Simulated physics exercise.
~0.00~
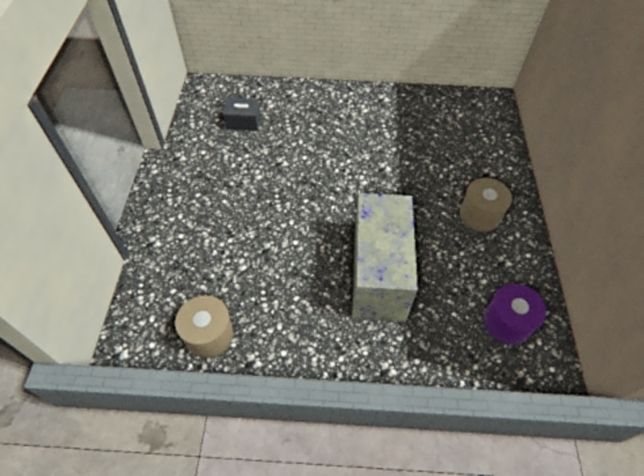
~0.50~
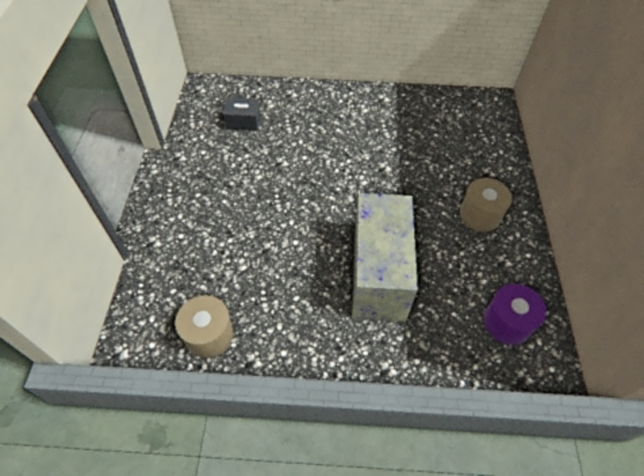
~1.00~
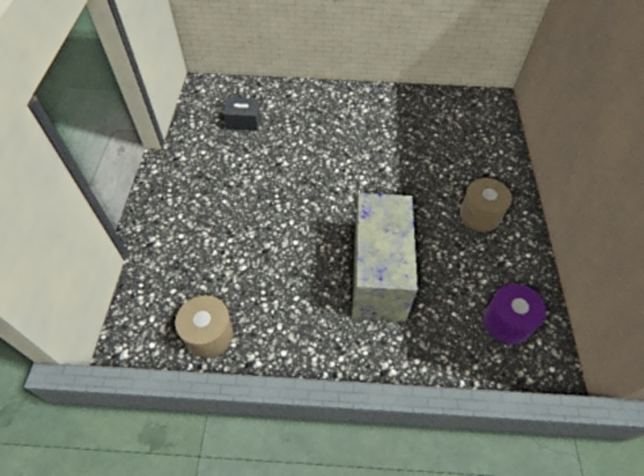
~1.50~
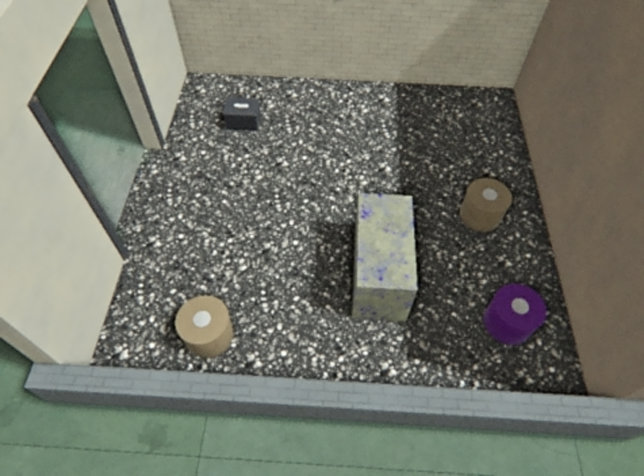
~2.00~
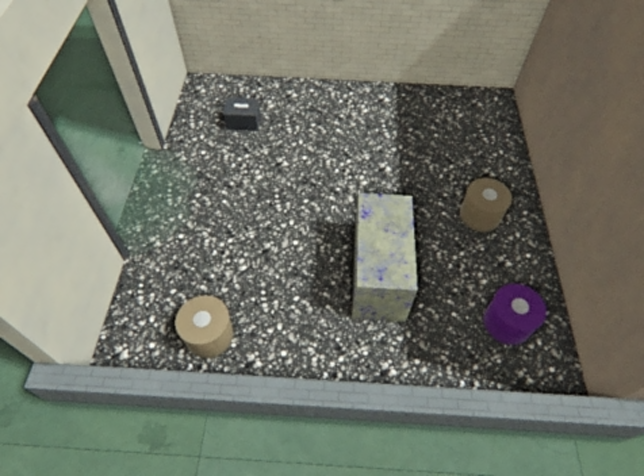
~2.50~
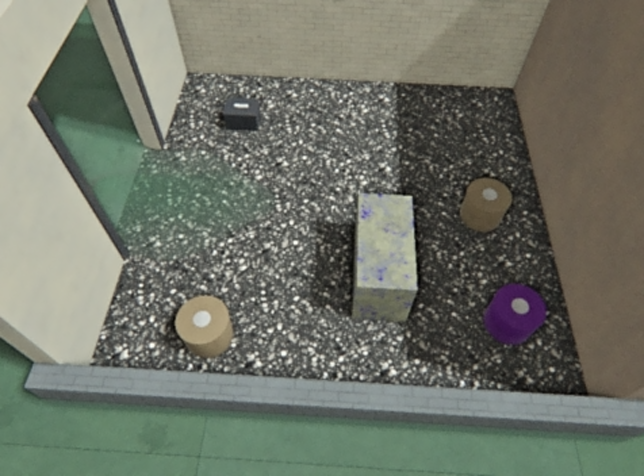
A walled room with a speckled floor held a pale block, tan and purple tubs and a dark box, all still, as greenish water spread outside and then crept in through the left doorway.
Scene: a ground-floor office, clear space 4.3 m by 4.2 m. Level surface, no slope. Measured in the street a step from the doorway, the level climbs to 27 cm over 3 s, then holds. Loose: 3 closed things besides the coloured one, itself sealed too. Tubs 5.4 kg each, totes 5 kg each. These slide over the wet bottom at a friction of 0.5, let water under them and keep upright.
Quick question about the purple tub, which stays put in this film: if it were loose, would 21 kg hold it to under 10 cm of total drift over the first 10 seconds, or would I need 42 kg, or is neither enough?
I'm betting only the heavier pick is adequate.
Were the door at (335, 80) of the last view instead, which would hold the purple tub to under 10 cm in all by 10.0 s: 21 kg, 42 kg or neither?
Answer: Only the upper mass works.
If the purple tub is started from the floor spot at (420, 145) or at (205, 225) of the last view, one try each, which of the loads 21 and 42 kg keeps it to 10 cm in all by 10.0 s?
Taking the two spots in turn, only the heavier keeps it, then neither keeps it.
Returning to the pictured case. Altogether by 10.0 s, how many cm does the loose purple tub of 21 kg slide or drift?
It would cover some 150 cm all told.
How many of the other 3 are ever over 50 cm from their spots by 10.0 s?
Tally: 2.
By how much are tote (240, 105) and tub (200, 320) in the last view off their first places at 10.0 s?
First 30 cm, then 60 cm.
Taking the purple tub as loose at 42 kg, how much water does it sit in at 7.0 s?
10 cm, roughly.
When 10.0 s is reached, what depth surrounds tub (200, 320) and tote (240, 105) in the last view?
Depth approx. 8 cm / 4 cm.
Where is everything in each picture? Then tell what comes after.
In the first picture, the purple tub at (520, 306) rests on the ground; 0.0 m2 under water; 0 of 4 have shifted.
In the second picture, the purple tub at (520, 306) rests on the ground; water covers 0.0 m2; 0 of 4 have shifted.
In the third picture, the purple tub at (520, 306), on the bottom; water covers 0.0 m2; 0 of 4 have shifted.
In the fourth picture, the purple tub at (520, 306) rests on the ground; 0.0 m2 under water; 0 of 4 have shifted.
In the fifth picture, the purple tub at (520, 306) rests on the ground; water covers 0.6 m2; 0 of 4 have shifted.
In the sixth picture, the purple tub at (520, 306) rests on the ground; water covers 1.5 m2; 0 of 4 have shifted.
After 3.5 s the purple tub would be 0 cm from its start with 21 kg and 0 cm from its start with 42 kg; 0 cm of water round it then.
After 4.5 s the purple tub would be 0 cm from its start with 21 kg and 0 cm from its start with 42 kg; 0 cm of water round it then.
After 7.0 s the purple tub would be 0 cm from its start with 21 kg and 0 cm from its start with 42 kg; 10 cm of water round it then.
After 10.0 s the purple tub would be 134 cm from its start with 21 kg and 0 cm from its start with 42 kg; 17 cm of water round it then.
